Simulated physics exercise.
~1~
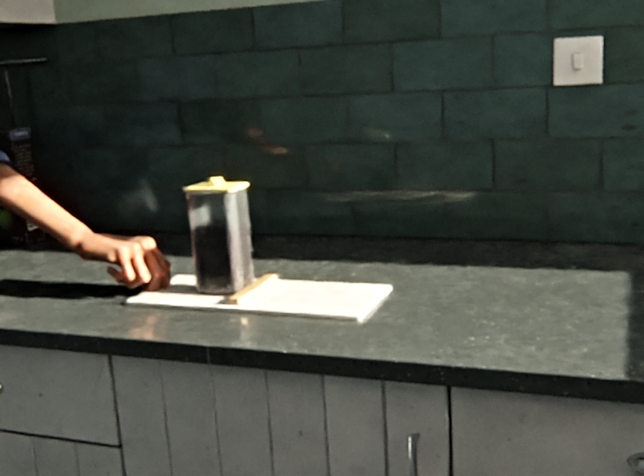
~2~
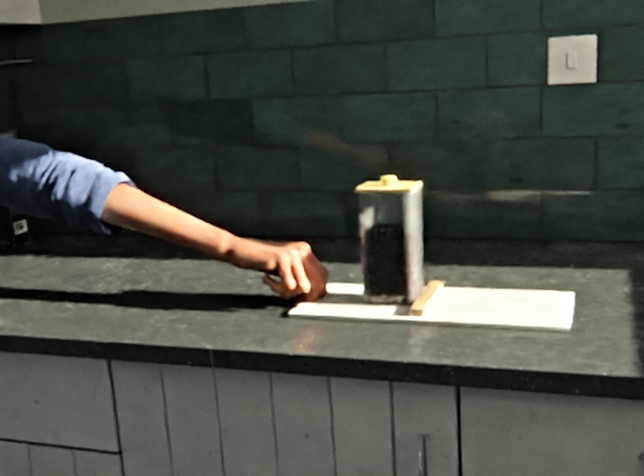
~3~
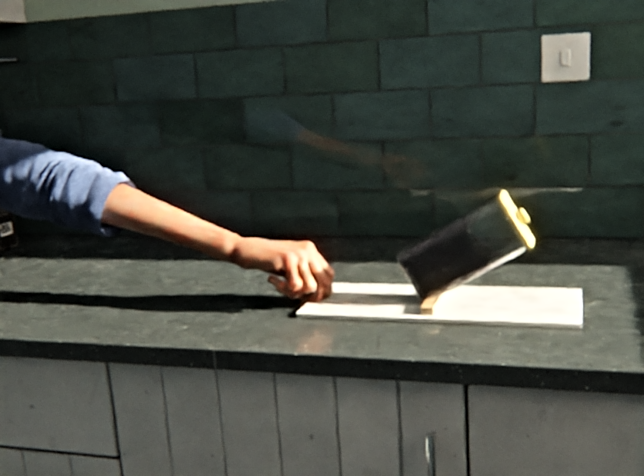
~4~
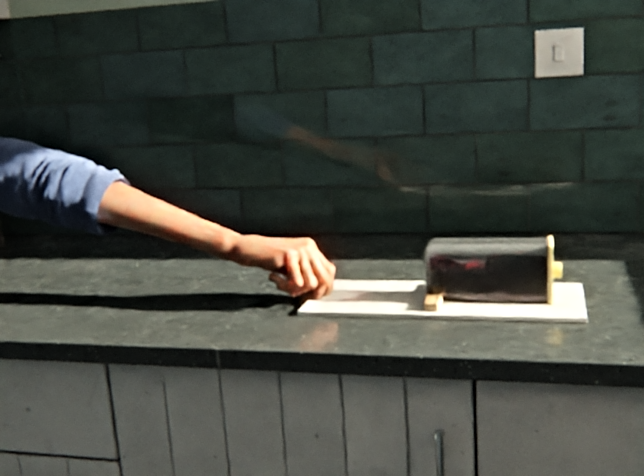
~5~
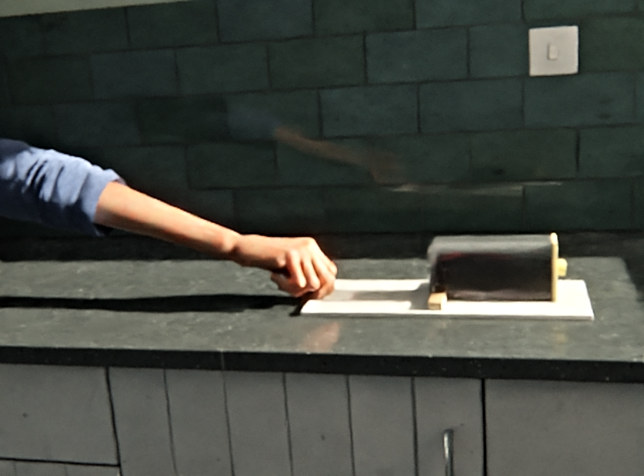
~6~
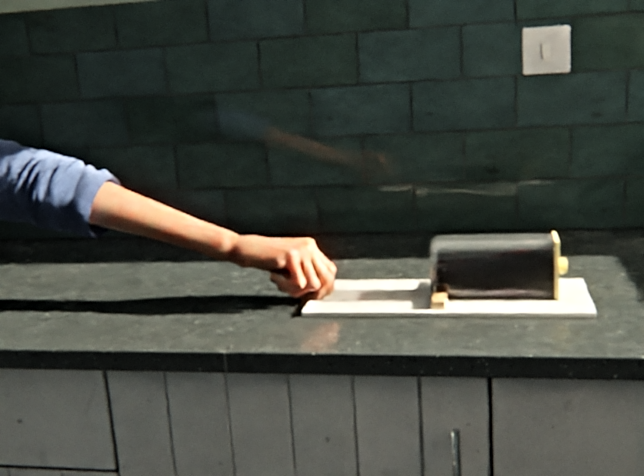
At first, a square bottle of dark liquid with a yellow cap stands upright on a white board, just left of a small wooden batten, on a dark counter before green tiles. A hand at the board's left end moves it to the right, carrying the bottle along. As the board comes to a stop, the bottle tips to the right over the batten. It tilts steeply, cap leading, then drops onto its side. The hand stays at the board's end while the bottle lies on the board, its cap pointing right.
